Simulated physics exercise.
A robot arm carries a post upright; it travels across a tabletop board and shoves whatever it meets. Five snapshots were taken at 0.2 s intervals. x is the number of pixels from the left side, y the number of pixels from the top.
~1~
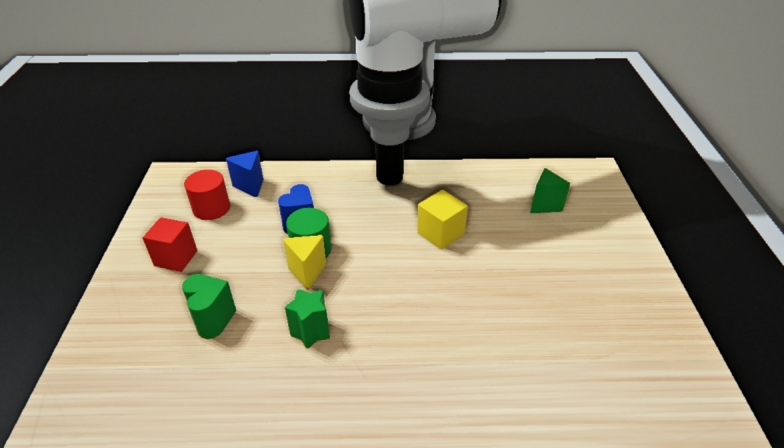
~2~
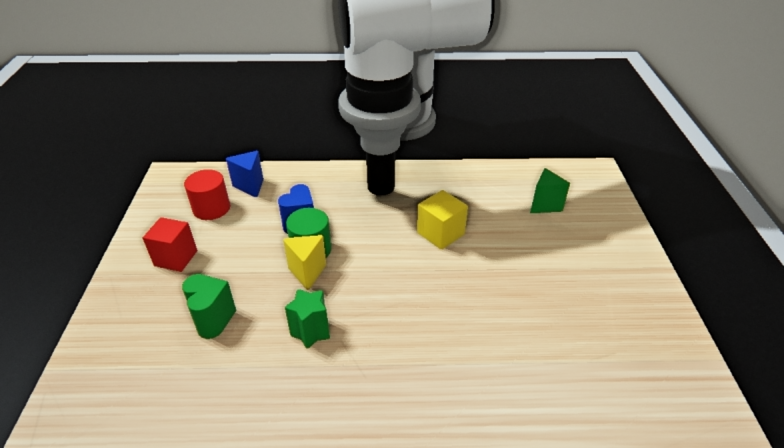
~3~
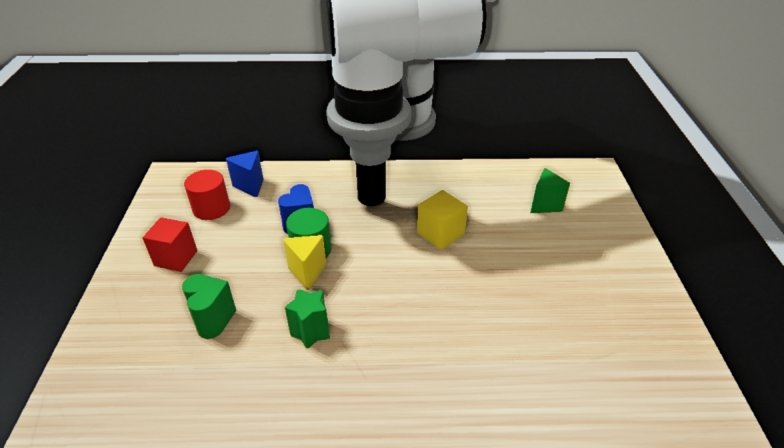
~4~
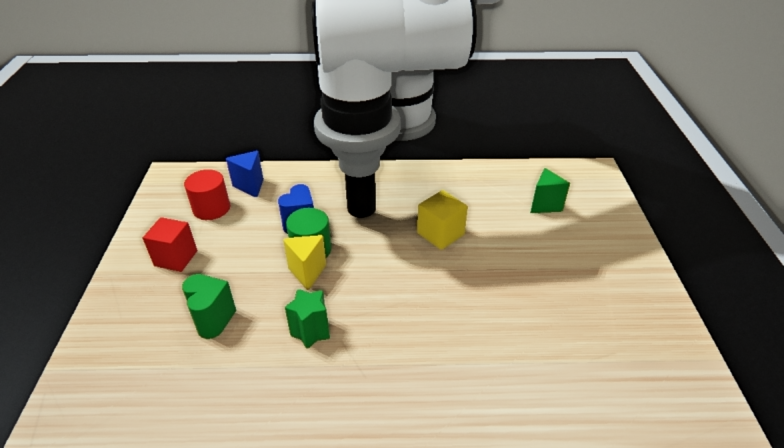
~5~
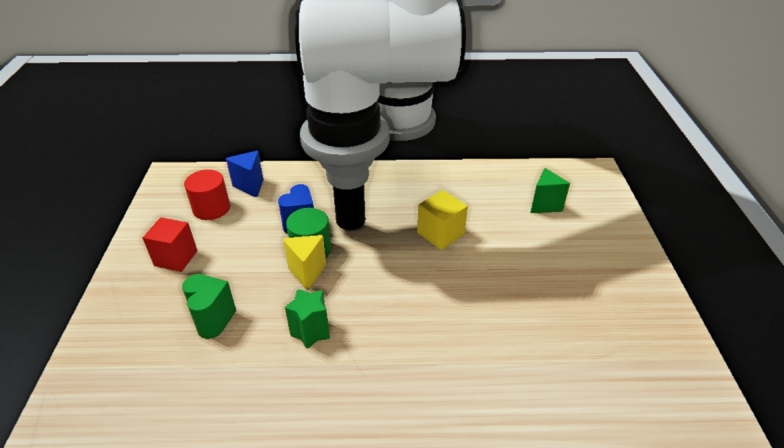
A robot arm with a black post slid a short way left and toward the viewer over a wooden table, nearing the green round block, while all the colored blocks stayed where they were.
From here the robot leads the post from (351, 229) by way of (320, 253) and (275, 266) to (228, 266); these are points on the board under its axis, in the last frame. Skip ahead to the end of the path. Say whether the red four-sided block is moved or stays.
The result: It moves.
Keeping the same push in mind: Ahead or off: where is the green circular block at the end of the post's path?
At that point it is up front.
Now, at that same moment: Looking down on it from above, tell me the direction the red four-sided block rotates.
It spins clockwise.
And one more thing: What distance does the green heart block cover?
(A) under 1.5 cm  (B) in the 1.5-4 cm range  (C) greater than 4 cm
I'll go with A - under 1.5 cm.
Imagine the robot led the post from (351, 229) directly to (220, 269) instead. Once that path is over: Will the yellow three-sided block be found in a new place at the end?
In short: Yes.
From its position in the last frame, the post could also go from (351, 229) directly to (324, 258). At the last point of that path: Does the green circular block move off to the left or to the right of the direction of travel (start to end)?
Right side.
What follows on the original path. One third of the way, post (318, 245); yellow three-sided block (299, 250), turned 20° anticlockwise; green circular block (278, 231).
Two thirds of the way, post (273, 258); yellow three-sided block (296, 253), turned 15° anticlockwise; green circular block (230, 240).
At the end, post (226, 258); red four-sided block (154, 228), turned 30° clockwise; green heart block unmoved; blue heart block unmoved; yellow three-sided block (296, 253), turned 15° anticlockwise; green circular block (180, 243).
